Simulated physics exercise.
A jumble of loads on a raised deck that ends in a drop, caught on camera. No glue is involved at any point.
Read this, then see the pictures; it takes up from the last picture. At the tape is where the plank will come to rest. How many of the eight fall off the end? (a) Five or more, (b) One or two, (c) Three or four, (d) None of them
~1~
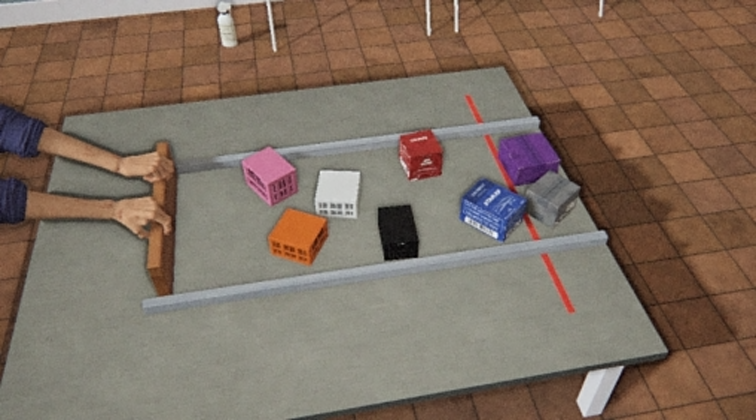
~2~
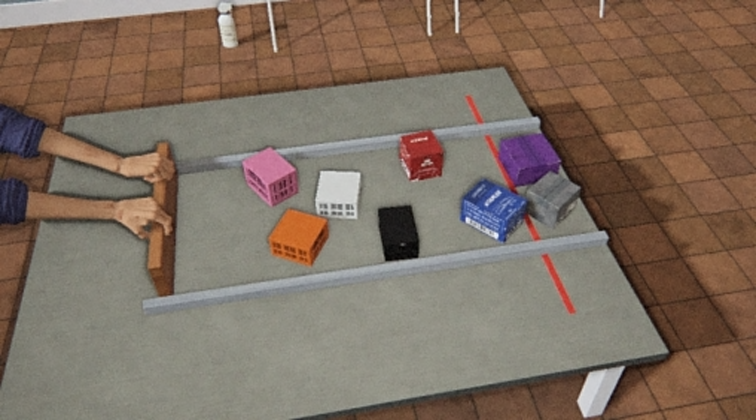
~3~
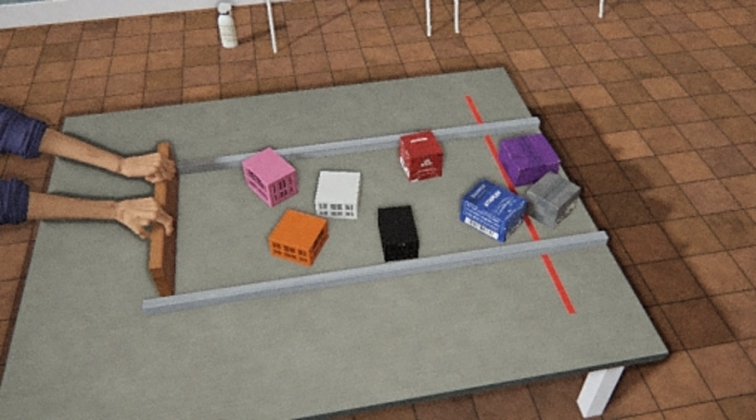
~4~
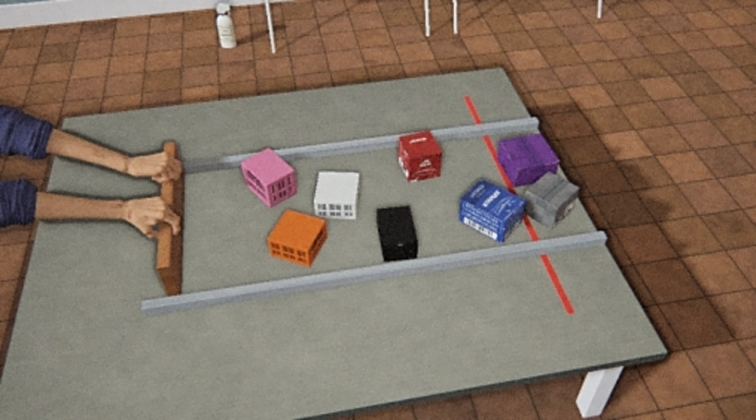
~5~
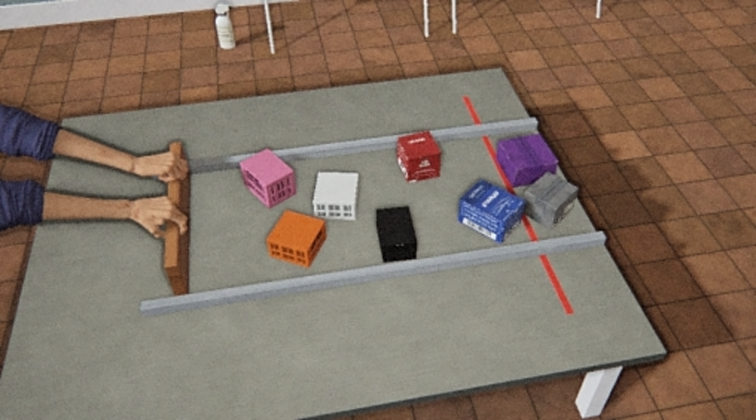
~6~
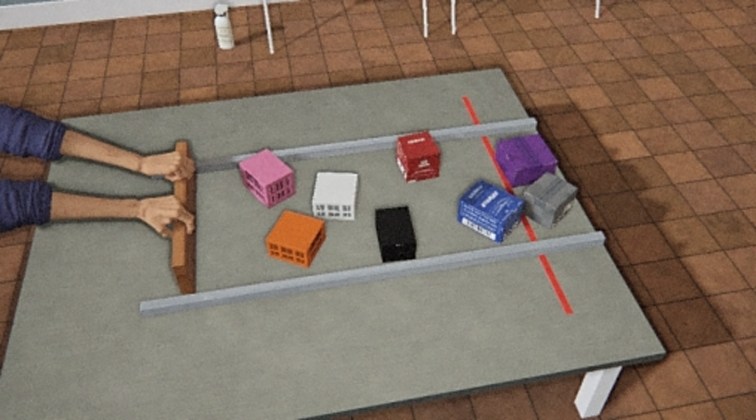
c, three or four.
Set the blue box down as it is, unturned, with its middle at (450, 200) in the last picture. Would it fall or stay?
Then it tumbles off.
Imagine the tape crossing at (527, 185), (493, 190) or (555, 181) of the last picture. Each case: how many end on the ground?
Those tries give 6, 3 and 8.
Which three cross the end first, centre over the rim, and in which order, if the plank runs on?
Going earliest first, it would be the grey parcel, after it the purple box, and finally the blue box.
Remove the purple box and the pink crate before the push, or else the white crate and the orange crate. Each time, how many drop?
That makes 2 fallen, then 2 fallen in the other try.
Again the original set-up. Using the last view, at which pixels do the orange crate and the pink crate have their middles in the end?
The orange crate settles near (539, 196); as for the pink crate, near (513, 150).
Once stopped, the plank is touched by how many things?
The count comes out at 2.
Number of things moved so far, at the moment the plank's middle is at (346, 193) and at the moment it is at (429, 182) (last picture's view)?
First 4, after that 7.
Soon after, none off yet; grey parcel at rest near (549, 201); purple box at rest near (525, 160); blue box at rest near (490, 211).
After that, none off yet; grey parcel displaced about its own width near (590, 197); purple box displaced a little near (538, 158); blue box displaced about its own width near (556, 206).
In the end, the number that fall off is three or four; gone, blue box, purple box and grey parcel.
